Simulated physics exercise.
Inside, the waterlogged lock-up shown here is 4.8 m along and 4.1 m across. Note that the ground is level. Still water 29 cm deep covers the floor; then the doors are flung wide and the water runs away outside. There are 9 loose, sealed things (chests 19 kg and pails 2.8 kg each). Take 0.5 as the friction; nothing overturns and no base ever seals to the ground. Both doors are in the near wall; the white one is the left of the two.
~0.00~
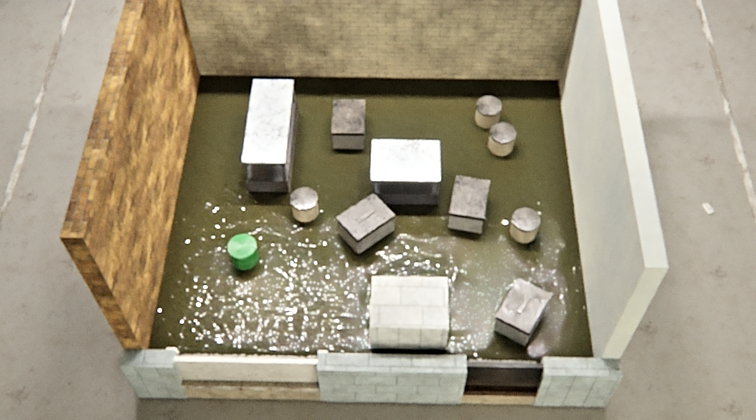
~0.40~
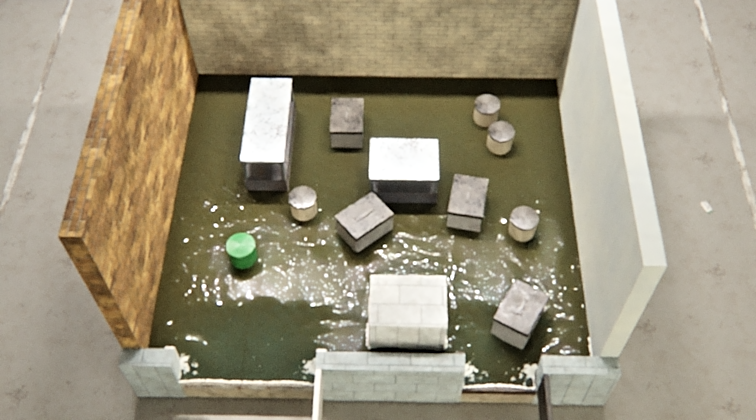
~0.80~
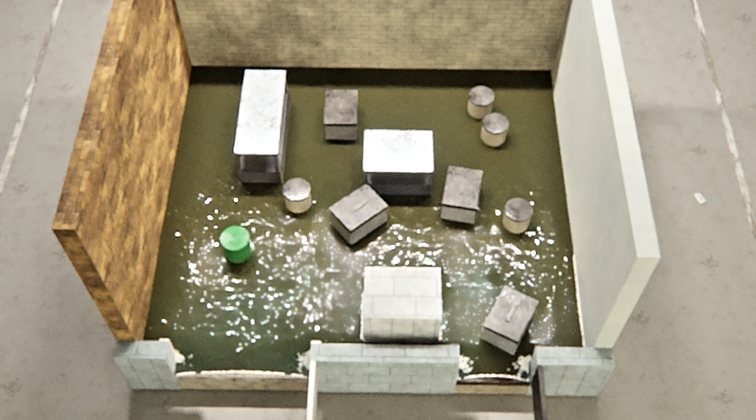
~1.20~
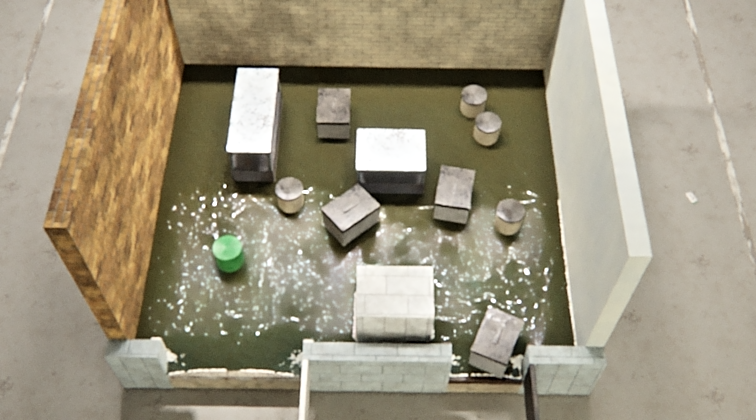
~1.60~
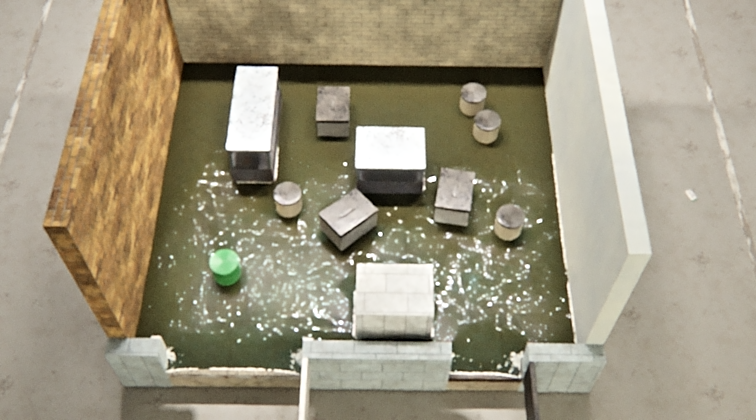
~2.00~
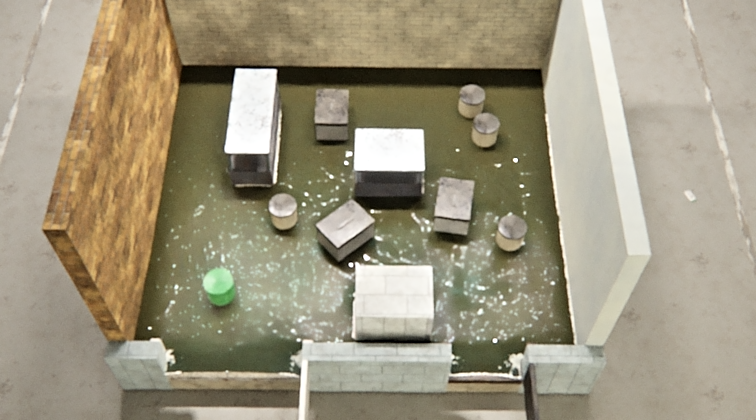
In a flooded, roofless lock-up, the white door on the left and the dark one on the right swing outward in the near wall. A grey chest slides to the right doorway and disappears from view, then the floating green pail drifts nearer the left opening while several other pieces shift slightly.
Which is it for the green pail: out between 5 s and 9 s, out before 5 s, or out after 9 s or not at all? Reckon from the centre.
Out before 5 s.
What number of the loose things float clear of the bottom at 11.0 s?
At that time, 2.
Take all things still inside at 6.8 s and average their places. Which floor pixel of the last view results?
Centre of the remaining things: Roughly (427, 226).
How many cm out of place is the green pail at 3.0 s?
By then it has shifted roughly 120 cm.
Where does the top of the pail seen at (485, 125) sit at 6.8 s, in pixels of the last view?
(486, 198), give or take.
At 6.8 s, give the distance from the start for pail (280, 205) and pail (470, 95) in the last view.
Taking them in order, the first is gone out and the second is 60 cm.
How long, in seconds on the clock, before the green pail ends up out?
It should be at around 3.0 seconds.
After 3.0 s the green pail is near (212, 339), 1.2 m from its start, afloat; 1 of 9 are out; 8 afloat.
After 6.8 s the green pail has gone out (at 3.2 s); 5 of 9 are out; 4 afloat.
After 11.0 s the green pail has gone out (at 3.2 s); 7 of 9 are out; 2 afloat.
After 15.0 s the green pail has gone out (at 3.2 s); 8 of 9 are out; 1 afloat.
